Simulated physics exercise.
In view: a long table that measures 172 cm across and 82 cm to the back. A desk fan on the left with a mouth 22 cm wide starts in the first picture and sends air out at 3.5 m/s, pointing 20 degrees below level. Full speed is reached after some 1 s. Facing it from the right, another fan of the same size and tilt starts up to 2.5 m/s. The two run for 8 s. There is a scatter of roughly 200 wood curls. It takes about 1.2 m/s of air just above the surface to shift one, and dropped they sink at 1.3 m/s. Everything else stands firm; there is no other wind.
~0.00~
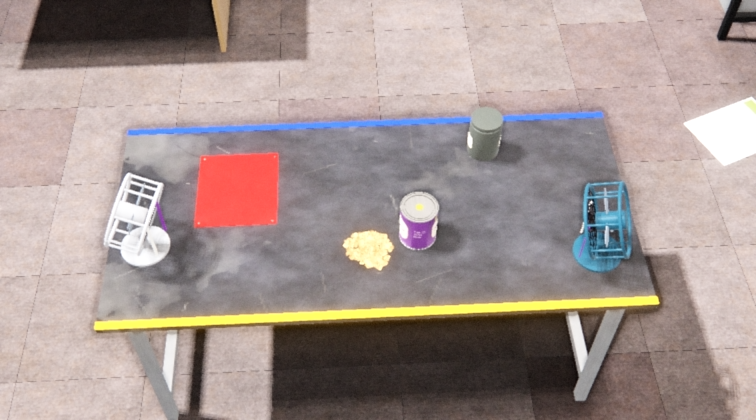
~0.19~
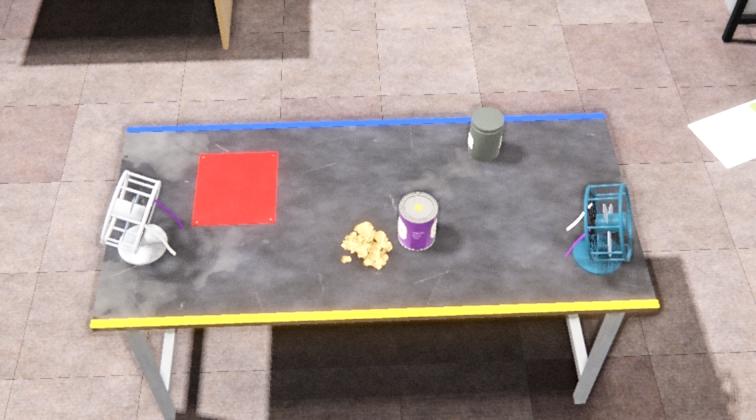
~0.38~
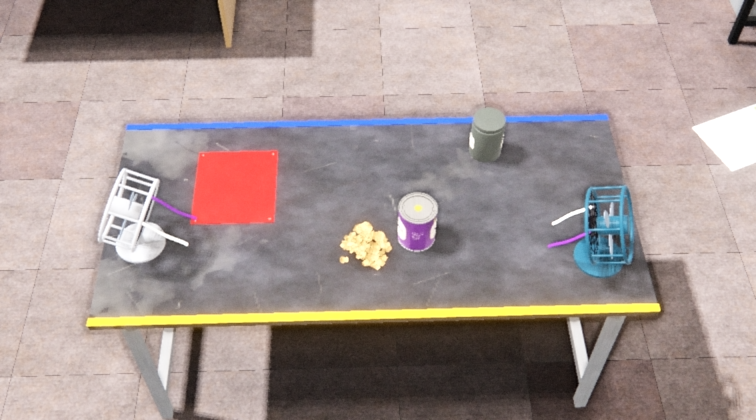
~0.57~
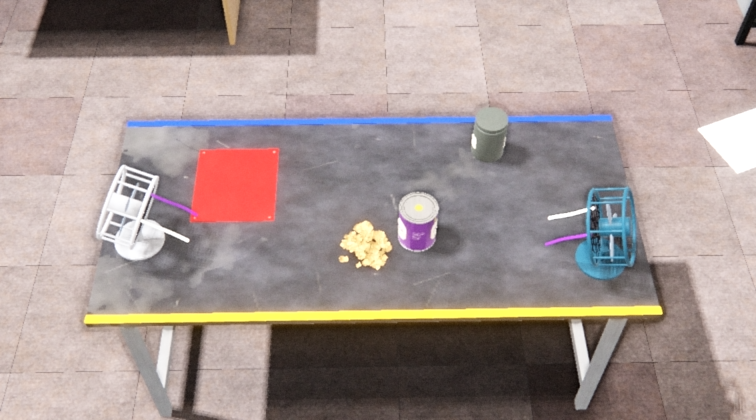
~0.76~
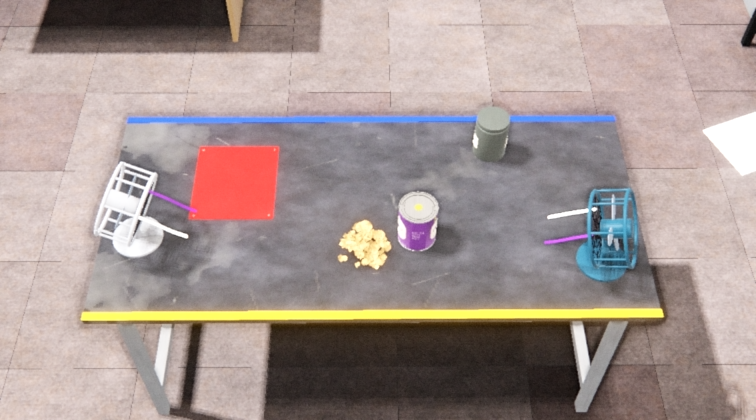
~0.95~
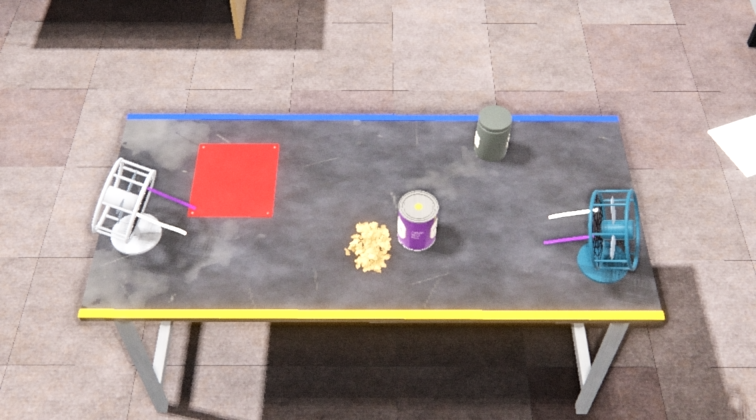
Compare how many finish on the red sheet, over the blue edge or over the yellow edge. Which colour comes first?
It is yellow that takes the most.
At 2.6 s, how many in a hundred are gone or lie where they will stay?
Some 80 per cent.
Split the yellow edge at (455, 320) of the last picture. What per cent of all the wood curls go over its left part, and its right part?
About 30 % left and 40 % right.
After 1.6 s the count stands so, 5 % are over the blue edge, 40 % over the yellow edge and 0 % on the red sheet; the middle of those left on the top is near (439, 257).
After 2.6 s the count stands so, 22 % are over the blue edge, 62 % over the yellow edge and 0 % on the red sheet; the middle of those left on the top is near (436, 239).
After 4.4 s the count stands so, 22 % are over the blue edge, 68 % over the yellow edge and 0 % on the red sheet.
After 8.0 s, at the end, 24 % are over the blue edge, 74 % over the yellow edge and 0 % on the red sheet.
